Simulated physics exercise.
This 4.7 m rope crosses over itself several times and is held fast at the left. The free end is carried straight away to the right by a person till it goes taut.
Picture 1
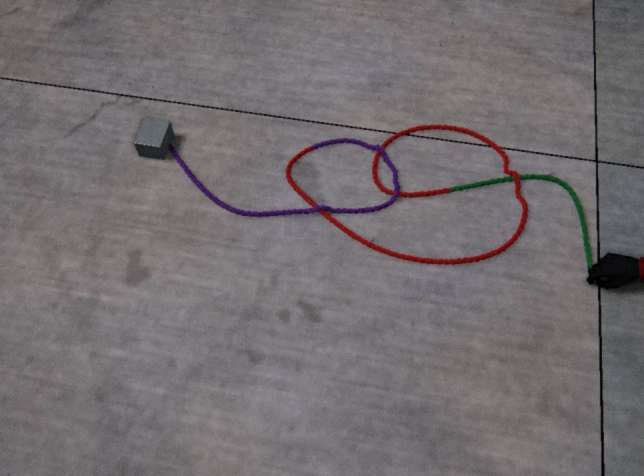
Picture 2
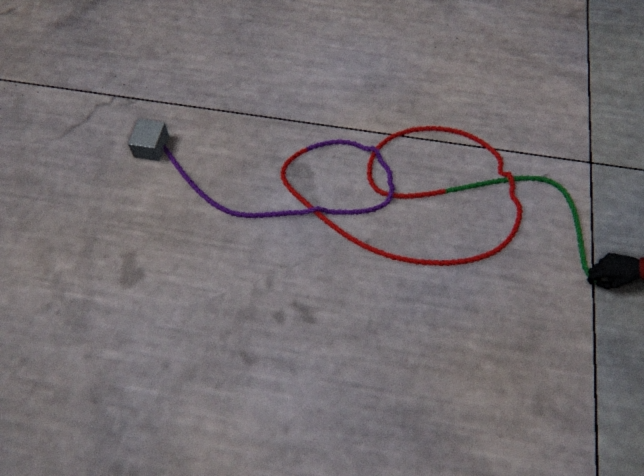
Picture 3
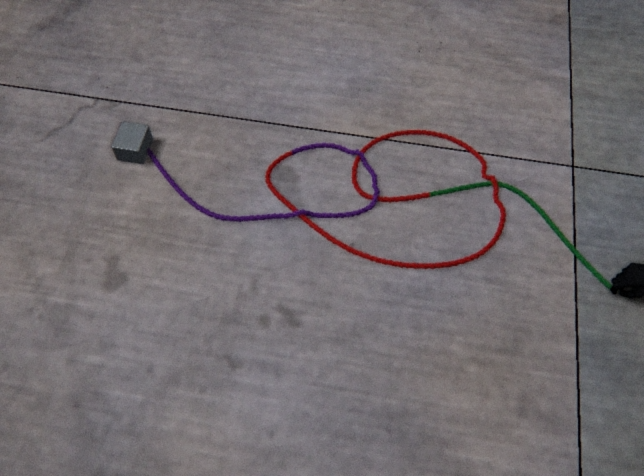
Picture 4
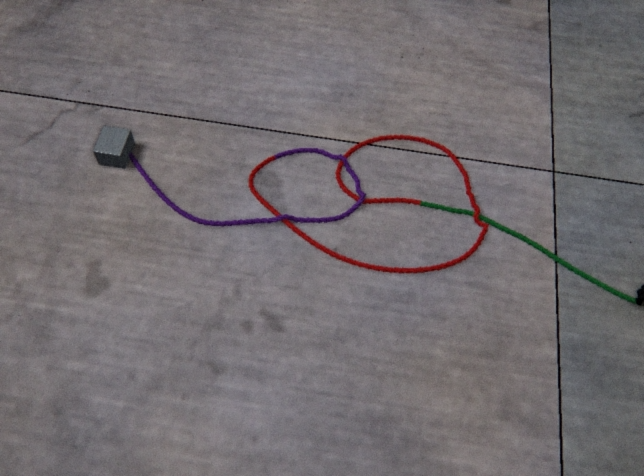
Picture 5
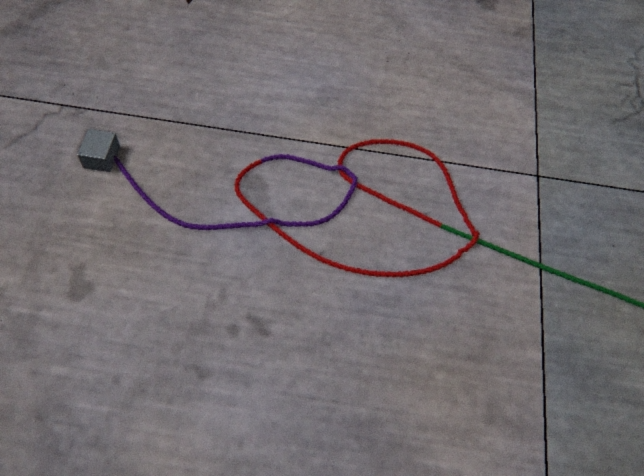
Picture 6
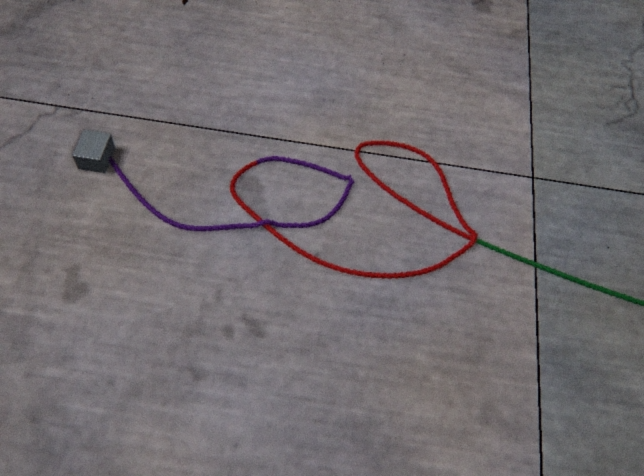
At the start, a purple, red and green rope lies in overlapping loops on a grey floor, attached to a small block at left, its green end gripped at right. The gripper pulls that end rightward out of view, straightening the green section, and the red loop slips clear of the purple one.
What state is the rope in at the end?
The rope is lying straight.
Next, the ends are 2.8 m apart, loops still 48 cm across.
Then, the ends are 3.6 m apart, loops still 37 cm across.
After that, the ends are 4.3 m apart, loops still 34 cm across.
Later, the ends are 4.7 m apart, and it runs straight.
At the end, the ends are 4.7 m apart, and it runs straight.
